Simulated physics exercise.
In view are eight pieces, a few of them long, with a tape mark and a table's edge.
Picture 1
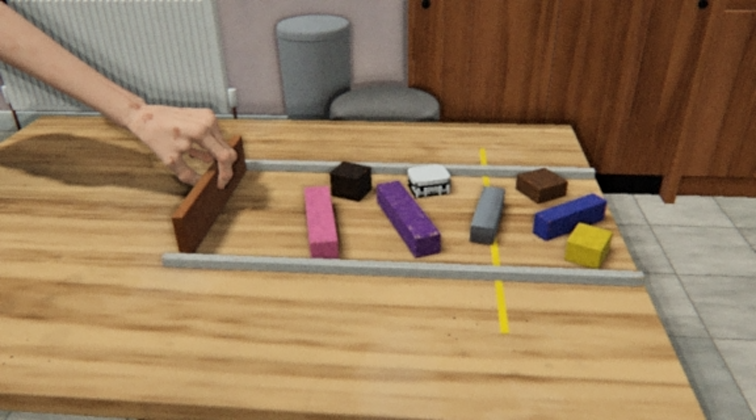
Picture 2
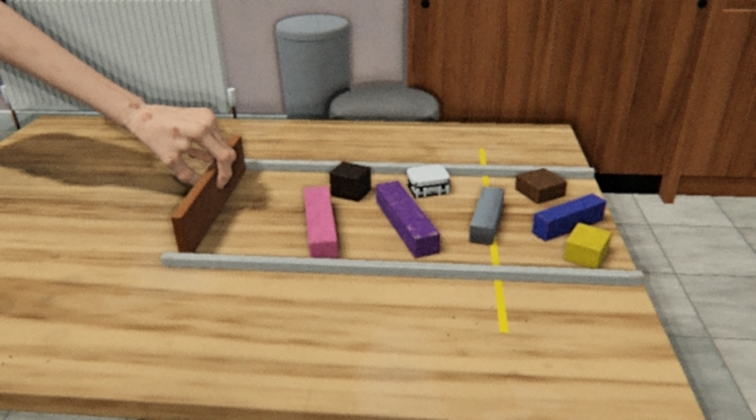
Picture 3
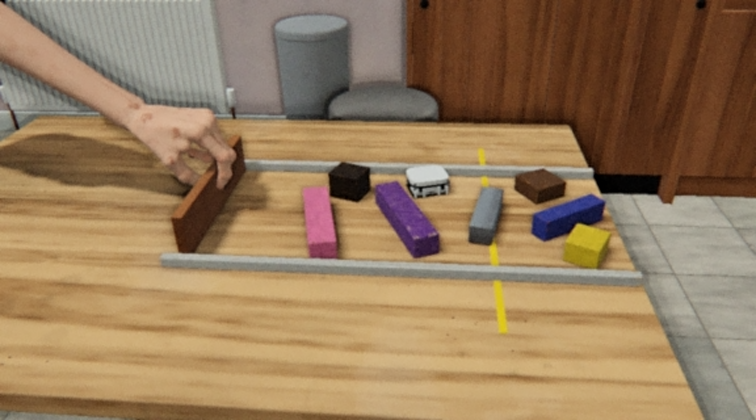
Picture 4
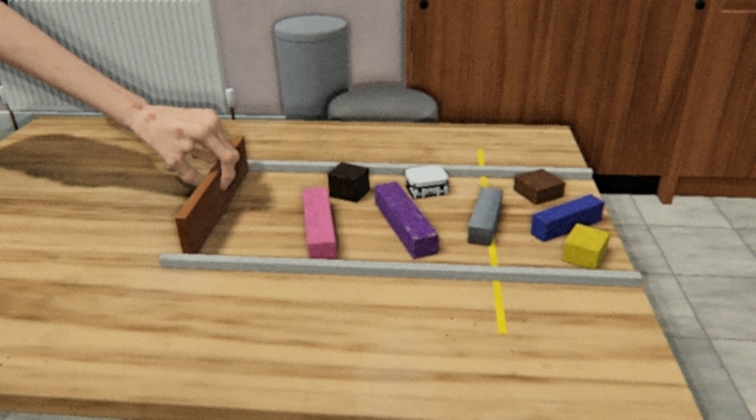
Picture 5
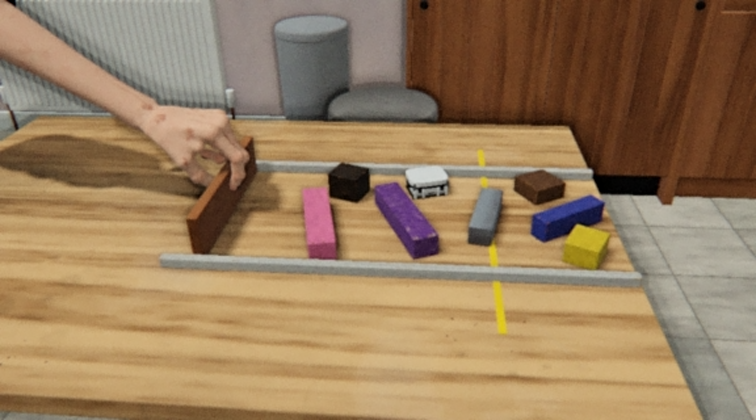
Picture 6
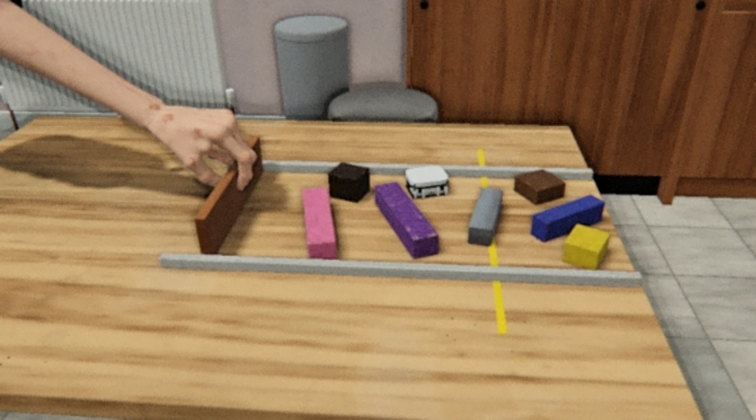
A hand reaches in from the left holding a brown board upright on a wooden table, seen from slightly above, with a bin and wooden cabinets behind. Between two grey rails lie pink, purple, grey and blue bars, black and brown blocks, a white case and a yellow block, with yellow tape crossing near the grey bar. The board stays nearly still, then slides slightly right, touching nothing.
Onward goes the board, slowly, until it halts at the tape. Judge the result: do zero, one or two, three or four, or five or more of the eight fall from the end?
The board is going to sweep off none.
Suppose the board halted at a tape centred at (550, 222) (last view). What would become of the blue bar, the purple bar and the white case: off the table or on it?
The blue bar: It is gone. The purple bar: It is still there. The white case: It is still there.
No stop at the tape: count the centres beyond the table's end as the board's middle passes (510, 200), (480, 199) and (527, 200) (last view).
0; 0; 2.
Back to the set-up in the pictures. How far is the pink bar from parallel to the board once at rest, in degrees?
Angle: Close to 0 degrees.
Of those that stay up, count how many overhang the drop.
I get 1.
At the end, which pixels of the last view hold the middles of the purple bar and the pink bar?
For the purple bar it's (530, 222), and for the pink bar it's (505, 229).
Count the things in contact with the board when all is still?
Number: 2.
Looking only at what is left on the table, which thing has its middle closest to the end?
Result: The blue bar.
Soon after, none off yet; yellow block at rest near (586, 247); blue bar at rest near (568, 218); brown block at rest near (539, 187).
Then, none off yet; yellow block at rest near (586, 247); blue bar at rest near (568, 218); brown block moving near (547, 187).
At rest, the number that fall off is zero.
